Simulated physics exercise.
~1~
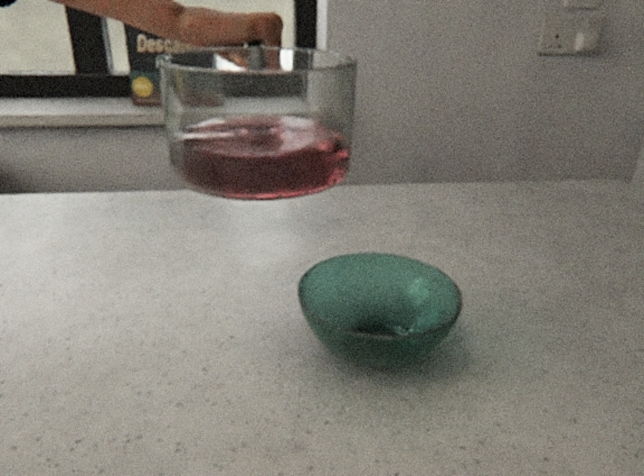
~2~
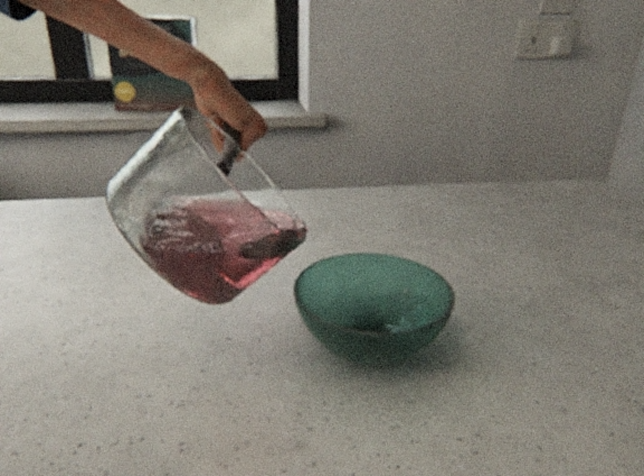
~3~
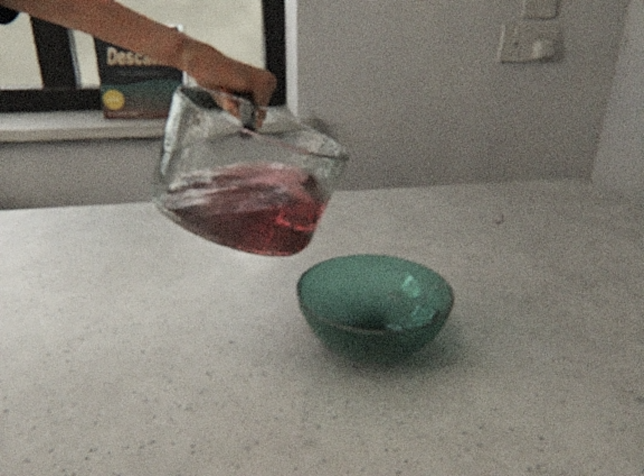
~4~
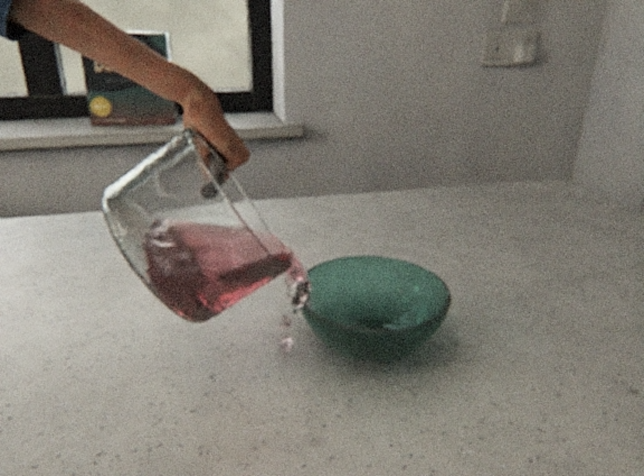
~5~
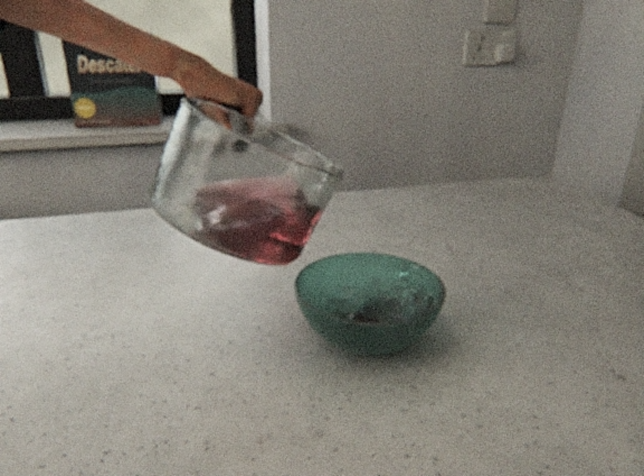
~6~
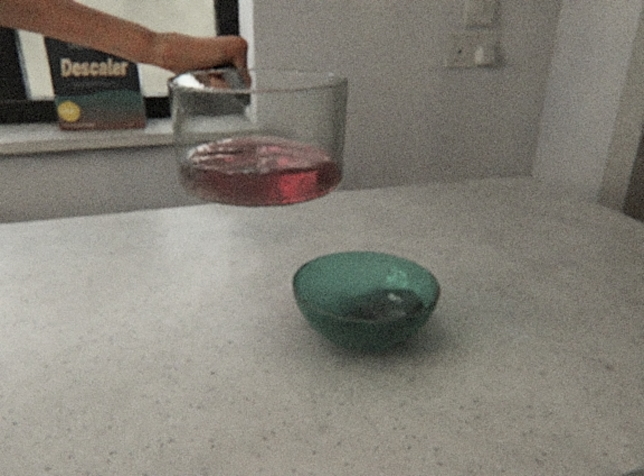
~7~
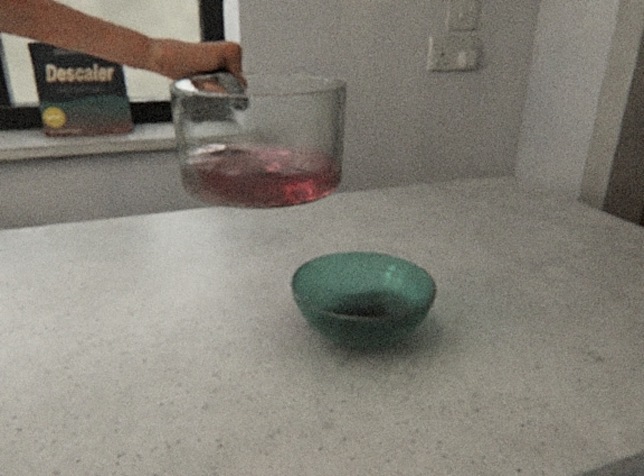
A hand tips a clear pot of pink liquid twice toward a green bowl, then levels it.
